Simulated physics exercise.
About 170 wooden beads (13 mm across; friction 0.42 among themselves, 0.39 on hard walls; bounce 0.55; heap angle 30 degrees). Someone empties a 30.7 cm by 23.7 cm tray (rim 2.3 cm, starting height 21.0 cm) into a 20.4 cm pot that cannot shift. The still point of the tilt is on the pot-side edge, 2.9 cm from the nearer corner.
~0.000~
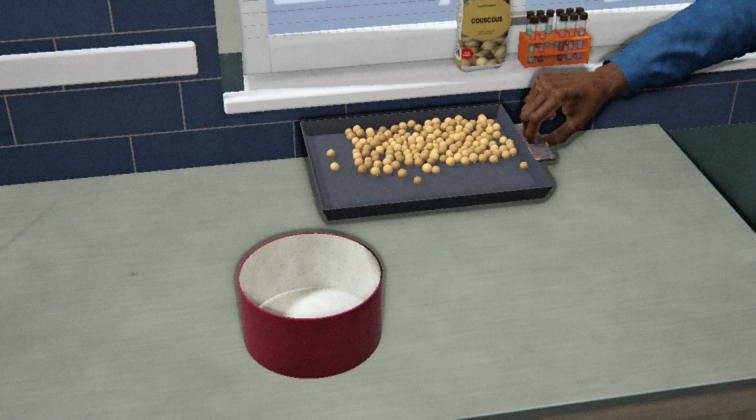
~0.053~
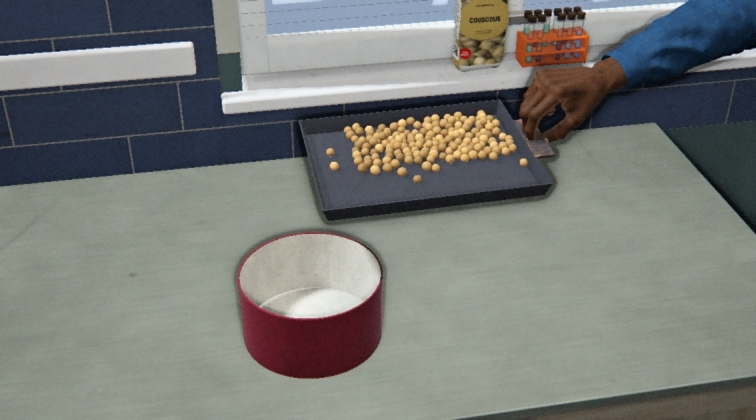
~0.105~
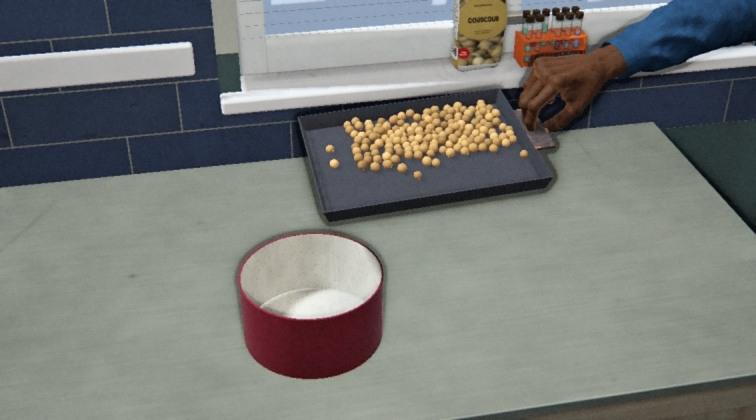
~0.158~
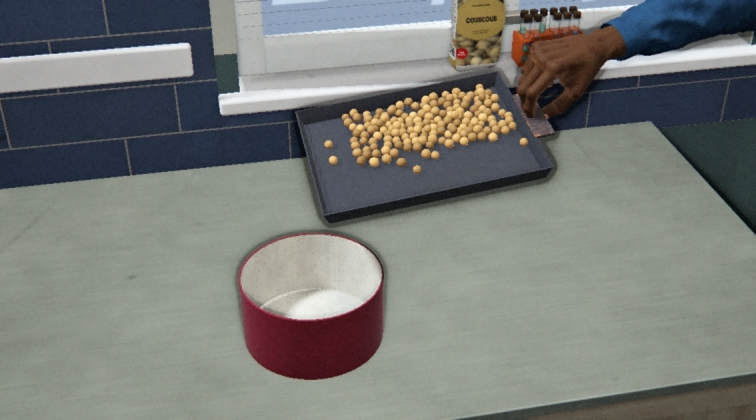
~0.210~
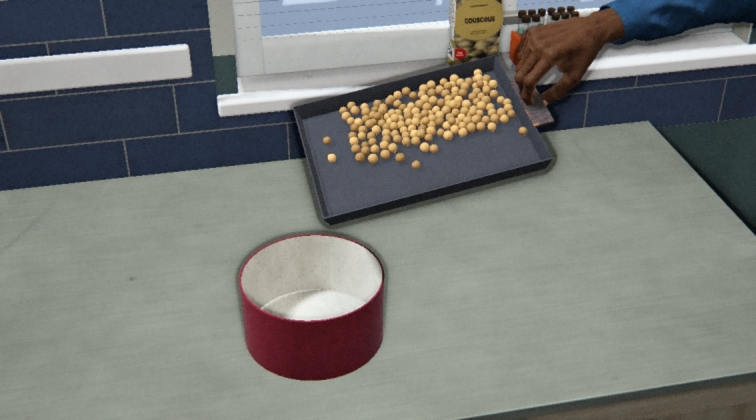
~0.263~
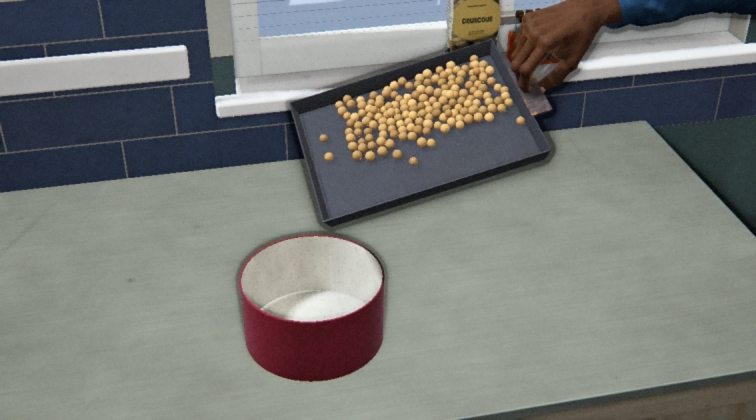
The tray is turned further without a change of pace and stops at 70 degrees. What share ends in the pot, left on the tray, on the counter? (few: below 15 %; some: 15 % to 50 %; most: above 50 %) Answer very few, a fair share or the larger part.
In the pot: The larger part; left on the tray: Very few; on the counter: A fair share.
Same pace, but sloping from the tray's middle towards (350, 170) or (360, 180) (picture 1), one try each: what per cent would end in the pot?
Some 25 and 65 per cent.
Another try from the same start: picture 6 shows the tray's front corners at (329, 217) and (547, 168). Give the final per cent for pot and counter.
Pot 55, counter 30.
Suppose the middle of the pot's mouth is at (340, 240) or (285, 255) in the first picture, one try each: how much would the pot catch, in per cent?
About 0 and 25 per cent.
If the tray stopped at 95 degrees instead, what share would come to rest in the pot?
Then about 80 per cent.
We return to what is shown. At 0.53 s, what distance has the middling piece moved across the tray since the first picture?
Some 9 cm.
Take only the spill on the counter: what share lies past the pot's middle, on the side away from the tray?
About 90 per cent.
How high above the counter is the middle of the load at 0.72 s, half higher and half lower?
About 24 cm.
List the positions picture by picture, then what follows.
Tray tilt 0 degrees, front corners at (328, 206) and (546, 184); middle of the pieces at (433, 144); pot at (310, 273), in the first picture.
Tray tilt 1 degrees, front corners at (328, 207) and (546, 181); middle of the pieces at (433, 141), in the second picture.
Tray tilt 4 degrees, front corners at (328, 208) and (546, 174), lowest corner left front; middle of the pieces at (433, 134), in the third picture.
Tray tilt 9 degrees, front corners at (328, 210) and (546, 165), lowest corner left front; middle of the pieces at (431, 124), in the fourth picture.
Tray tilt 14 degrees, front corners at (328, 213) and (545, 156), lowest corner left front; middle of the pieces at (430, 114), in the fifth picture.
Tray tilt 19 degrees, front corners at (328, 216) and (544, 148), lowest corner left front; middle of the pieces at (427, 105); pot at (312, 276). Its pace works out near 95 degrees a second, in the sixth picture.
Then, at 0.53 s, tilt 44 degrees; the tray holds 100 %, the pot 0 %.
After 0.72 s, tilt 62 degrees; the tray holds 75 %, the pot 0 %.
Then, at 1.02 s, tilt 70 degrees; the tray holds 20 %, the pot 50 %.
In the end, at 2.4 s, pot 70 %, tray 5 %, counter 25 %.
